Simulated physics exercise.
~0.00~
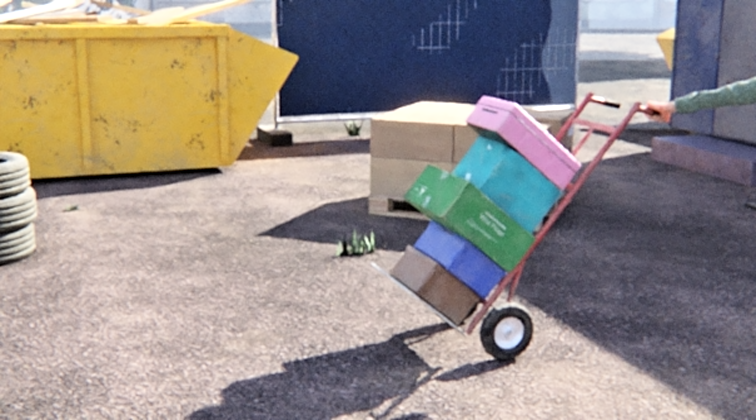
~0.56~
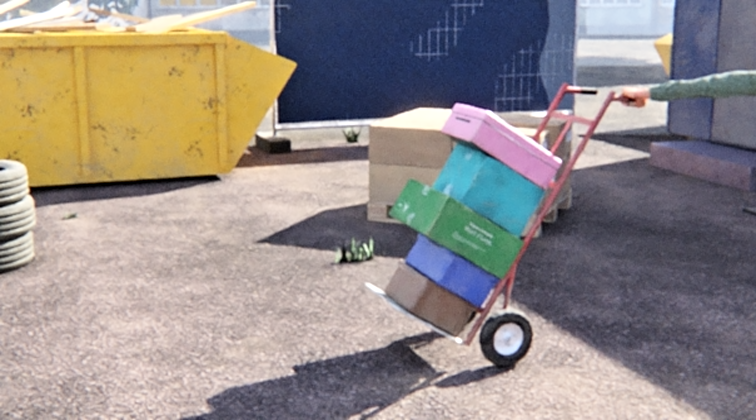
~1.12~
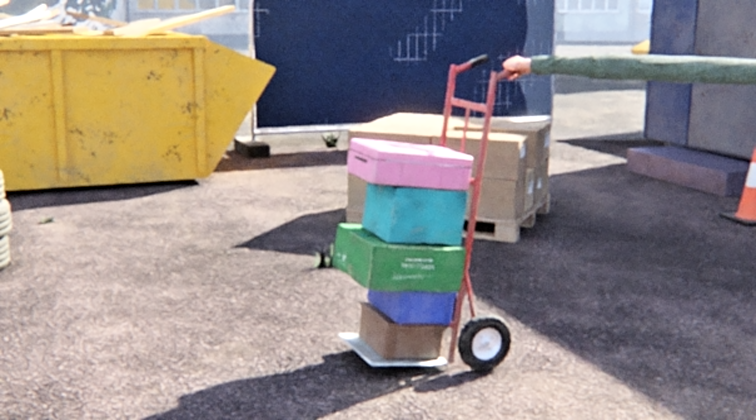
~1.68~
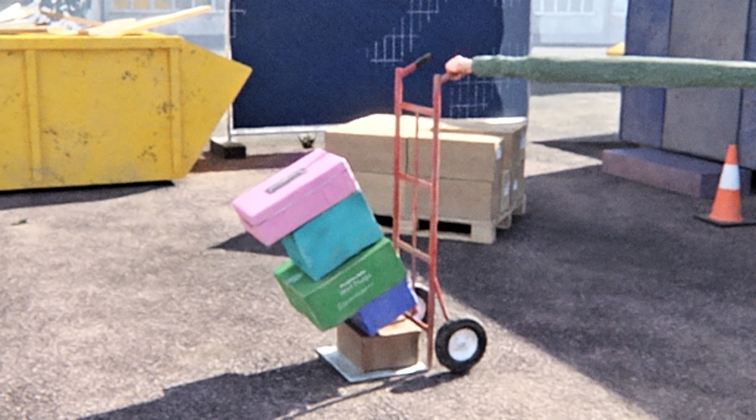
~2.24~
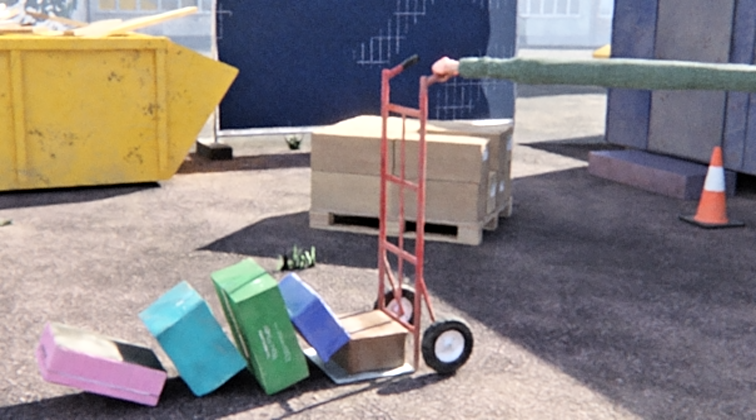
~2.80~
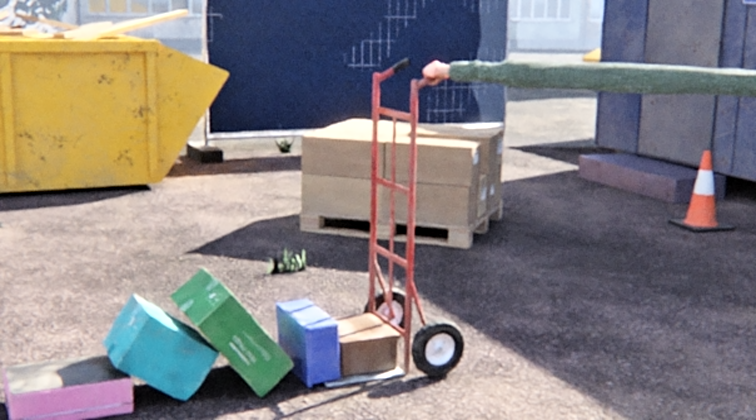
A red hand truck, gripped by a green-sleeved arm reaching in from the right, leans back with five boxes stacked on it in a paved yard. The arm swings it upright while the view drifts slightly right, past a yellow skip and a loaded pallet. As the truck comes to a stop standing straight, the pink, turquoise, green and blue boxes tip forward to the left. They tumble off in a spreading row, the pink one landing farthest away. Finally, the four lie on the ground, while the brown box stays on the toe plate and the hand still holds the truck.
